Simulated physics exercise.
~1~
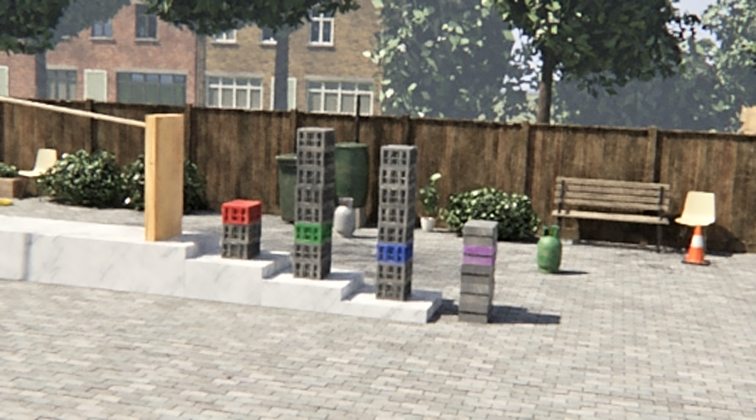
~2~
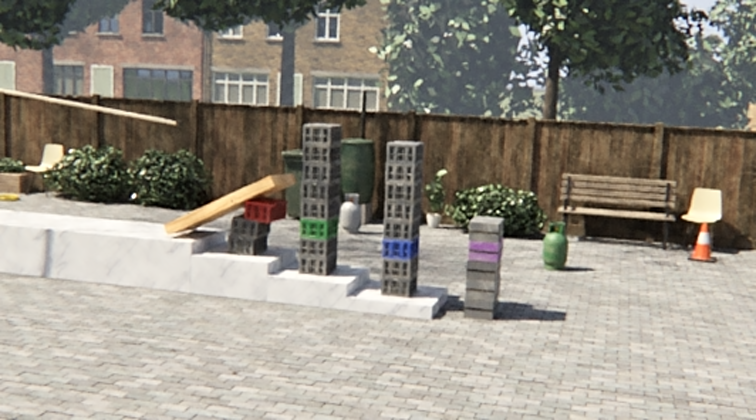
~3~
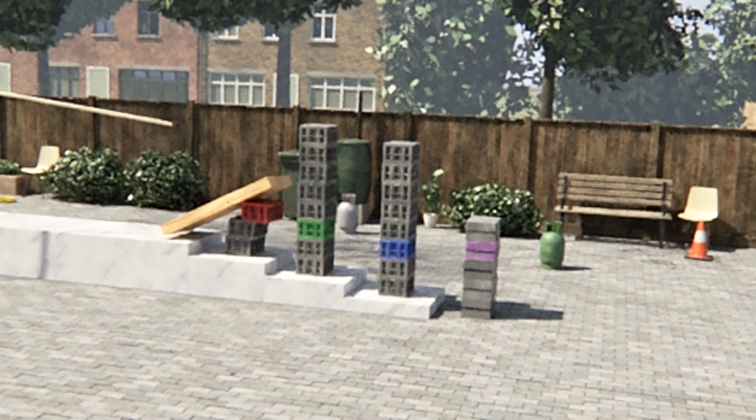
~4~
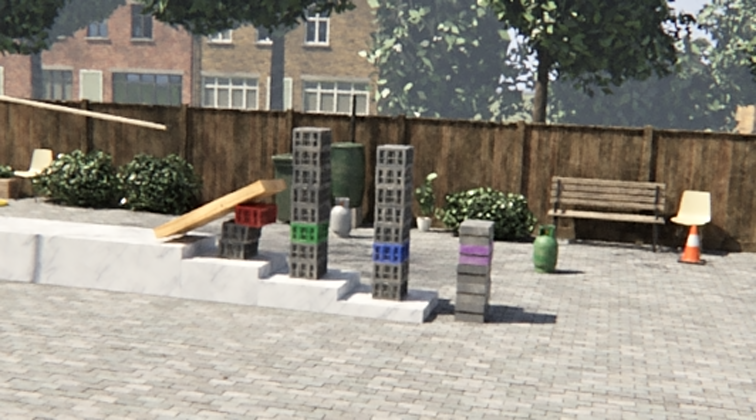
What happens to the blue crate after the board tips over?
The blue crate stays up in its tall column, because the board comes to rest on the short stack with the red crate and the columns beyond it stay standing.
In a paved back yard with a wooden fence, seen from the front by a slightly swaying camera, columns of grey crates stand on pale steps that fall away to the right. A wooden board stands upright at the left, followed by a short stack topped with a red crate, two tall columns with a green and a blue crate low in them, and a shorter column with a purple crate. The board tips to the right and lands against the short stack, nudging its red crate. It stays propped there at a slant, and all the columns remain standing.
